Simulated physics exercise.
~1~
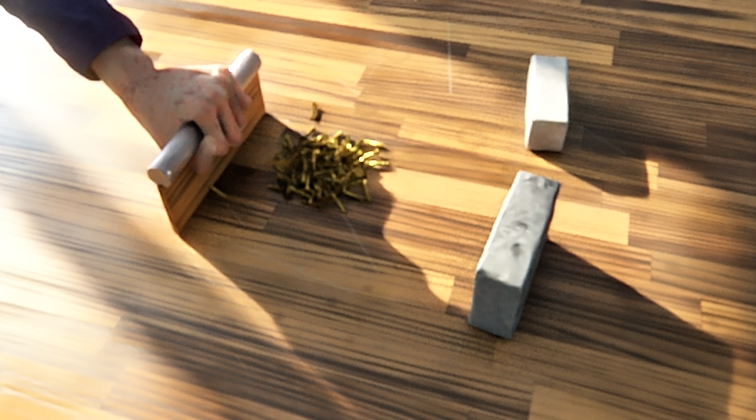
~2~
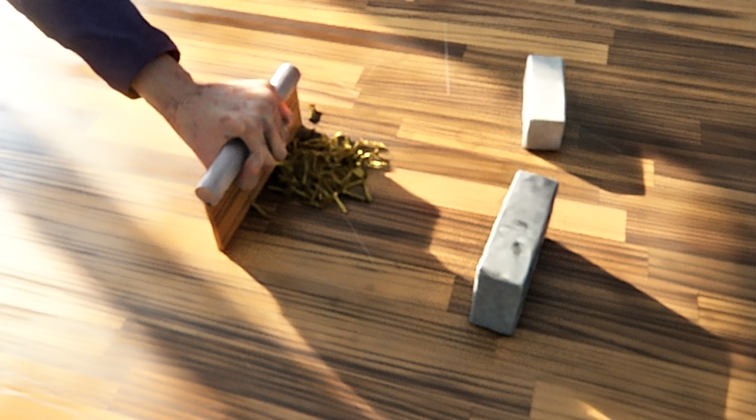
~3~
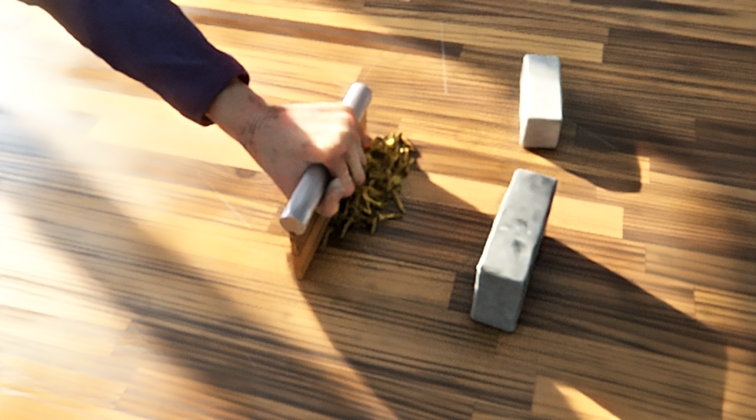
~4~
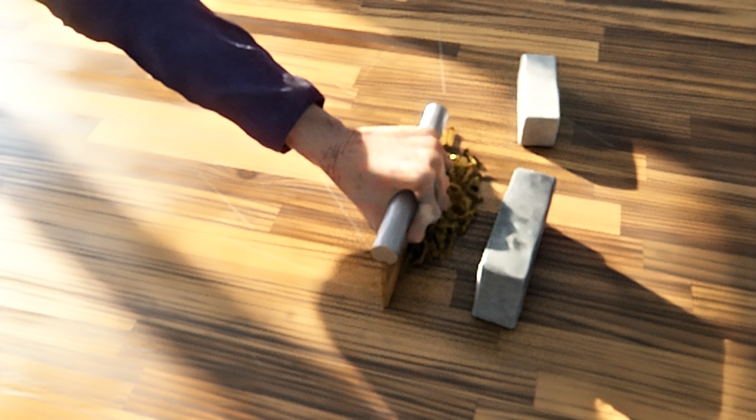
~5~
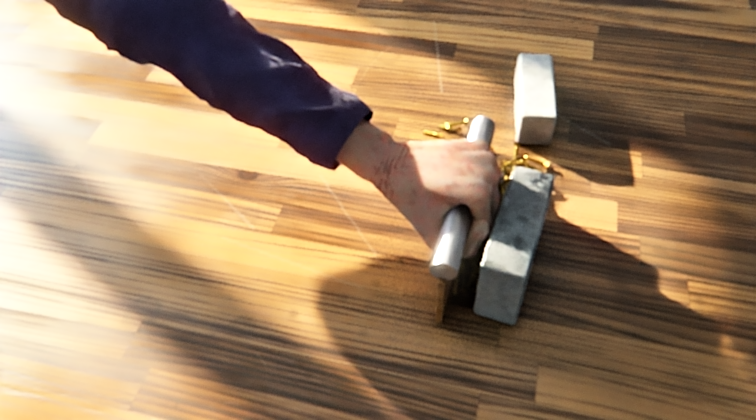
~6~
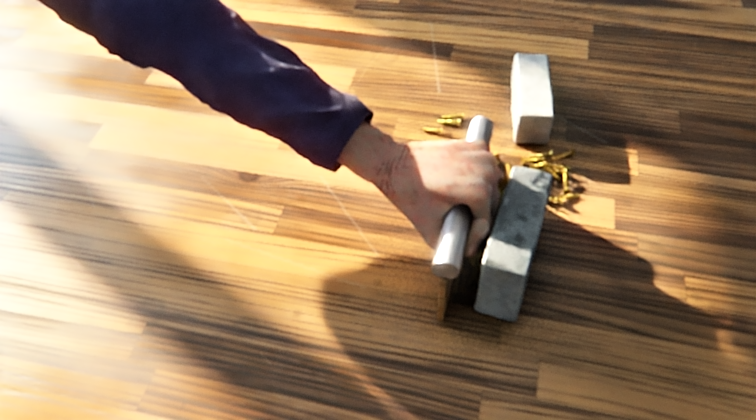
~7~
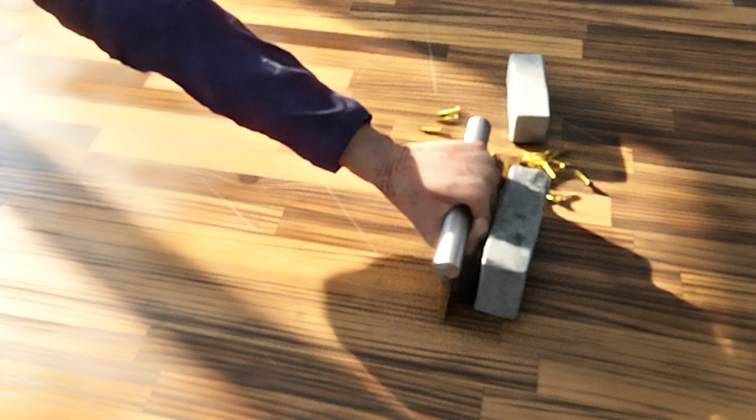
On a sunlit striped wooden surface, a hand pushed a pile of brass-coloured screws rightward with a scraper towards two grey blocks, then stopped close to the nearer one, with some screws spilling into the gap and a few left behind.
